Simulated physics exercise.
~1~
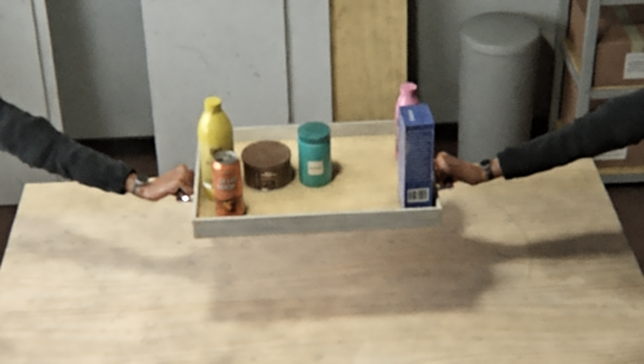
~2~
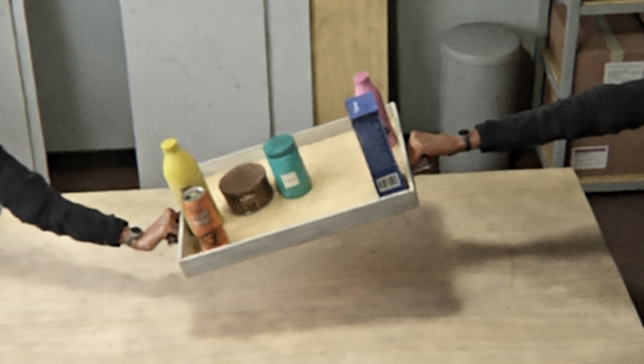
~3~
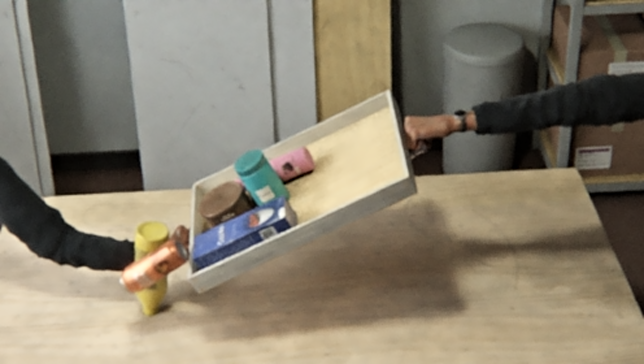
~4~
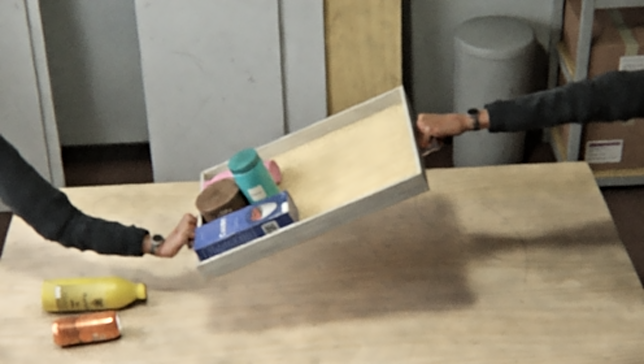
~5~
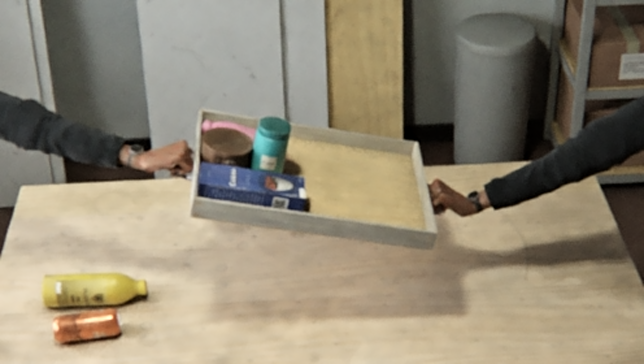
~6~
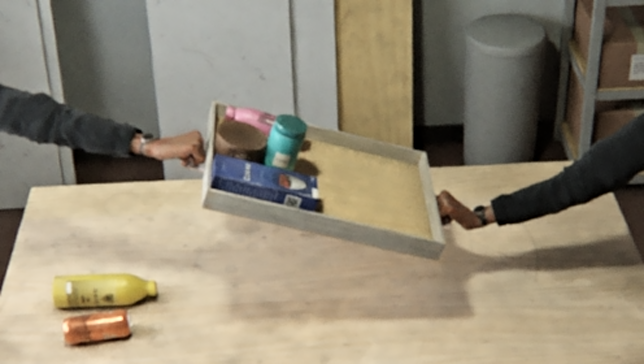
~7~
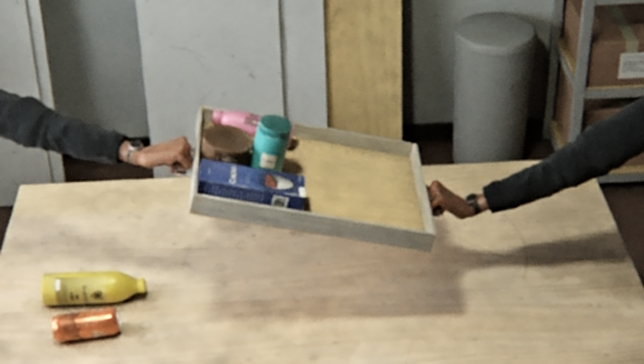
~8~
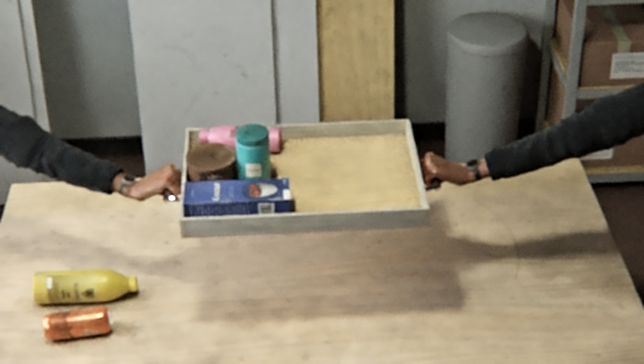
At the start, two hands hold a level tray above a wooden table, with a yellow bottle, an orange can, a brown tub, a turquoise jar, a pink bottle and a blue carton standing on it. The hands tip the tray down to the left, and the items begin to lean and slide. The yellow bottle and orange can drop off the left end and come to rest on the table, while the carton and pink bottle topple. The tray then tilts the other way, right side down, but its load stays near the left end. Finally it returns to level, holding the upright jar, the tub, and the fallen carton and pink bottle.
